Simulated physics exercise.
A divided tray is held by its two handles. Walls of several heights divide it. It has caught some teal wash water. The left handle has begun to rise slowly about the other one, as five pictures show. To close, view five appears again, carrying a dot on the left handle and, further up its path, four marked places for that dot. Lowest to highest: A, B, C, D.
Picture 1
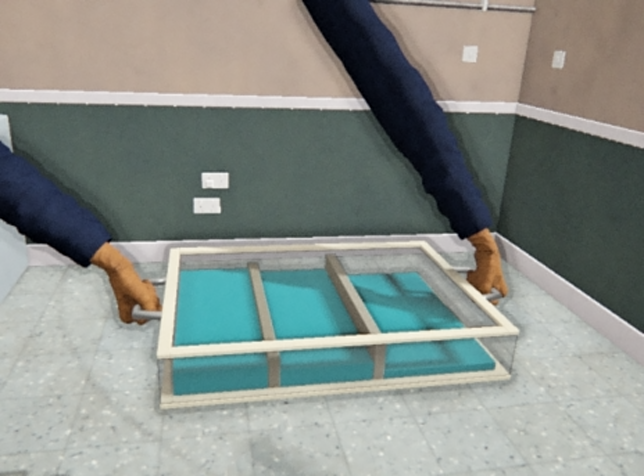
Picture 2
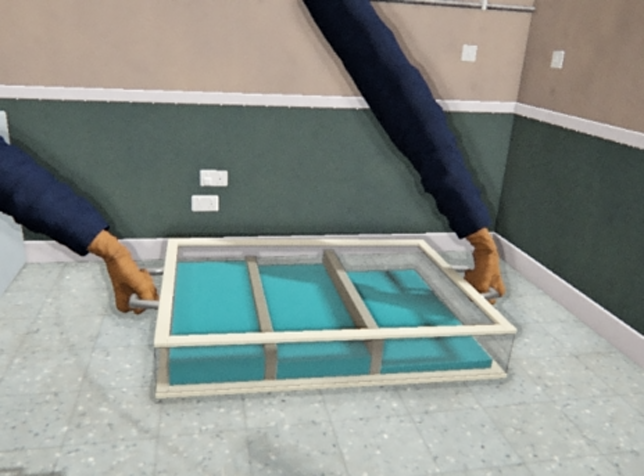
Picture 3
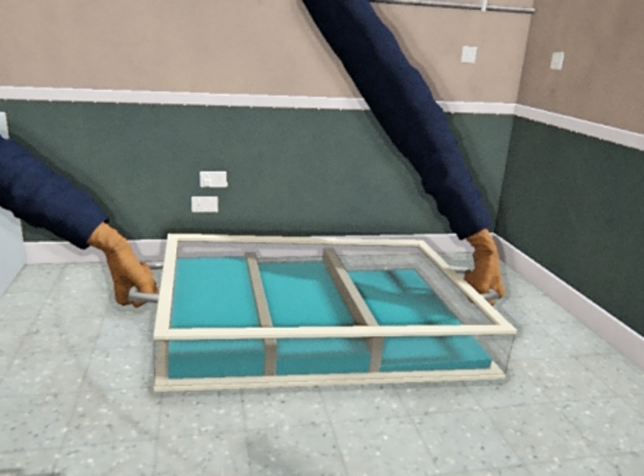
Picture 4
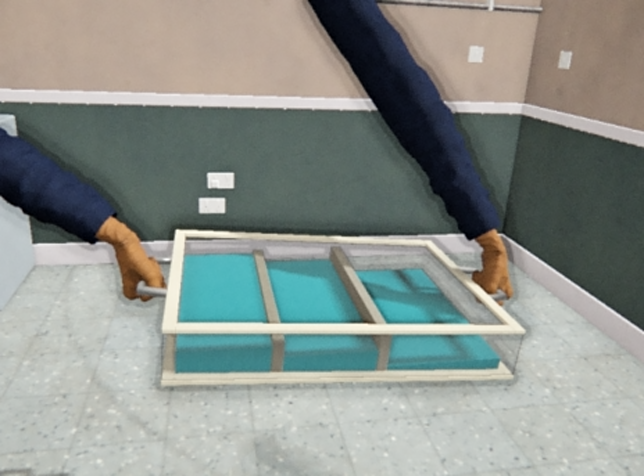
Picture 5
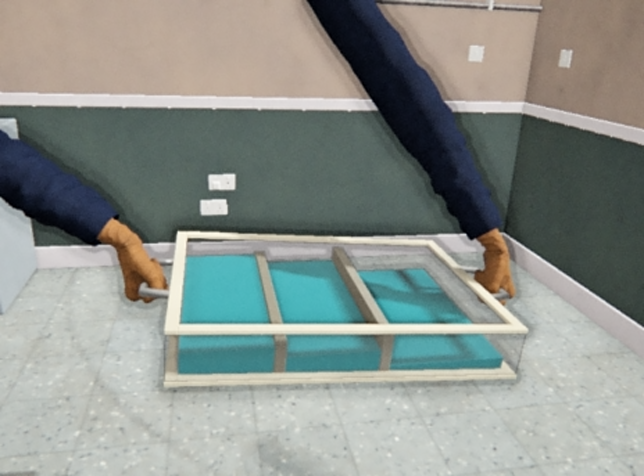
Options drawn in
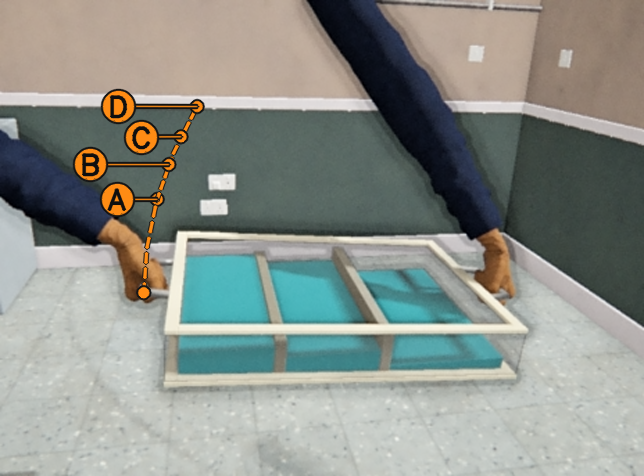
Two hands in dark navy sleeves grip the handles at either end of a clear, cream-edged tray on a pale speckled floor, seen from slightly above near a room corner with beige-over-green walls. Teal water lies inside the tray, split by two brownish dividers. The left end rises very slightly, tilting the tray gently down to the right, while the view shifts a little.
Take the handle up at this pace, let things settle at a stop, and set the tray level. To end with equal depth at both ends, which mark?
Stop B.
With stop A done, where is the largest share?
The middle bay.
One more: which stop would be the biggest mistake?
Stop D.
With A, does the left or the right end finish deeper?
The left one.
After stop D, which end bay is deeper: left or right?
The right end bay.
On the marked copy, A at (157, 199); B at (168, 164); C at (181, 136); D at (197, 106).
If A is chosen, the left end bay stands much deeper than the other; nothing spills.
If B is chosen, the two end bays stand about equally deep; nothing spills.
If C is chosen, the right end bay stands much deeper than the other; nothing spills.
If D is chosen, the right end bay stands much deeper than the other; about 13 % goes over the rim.
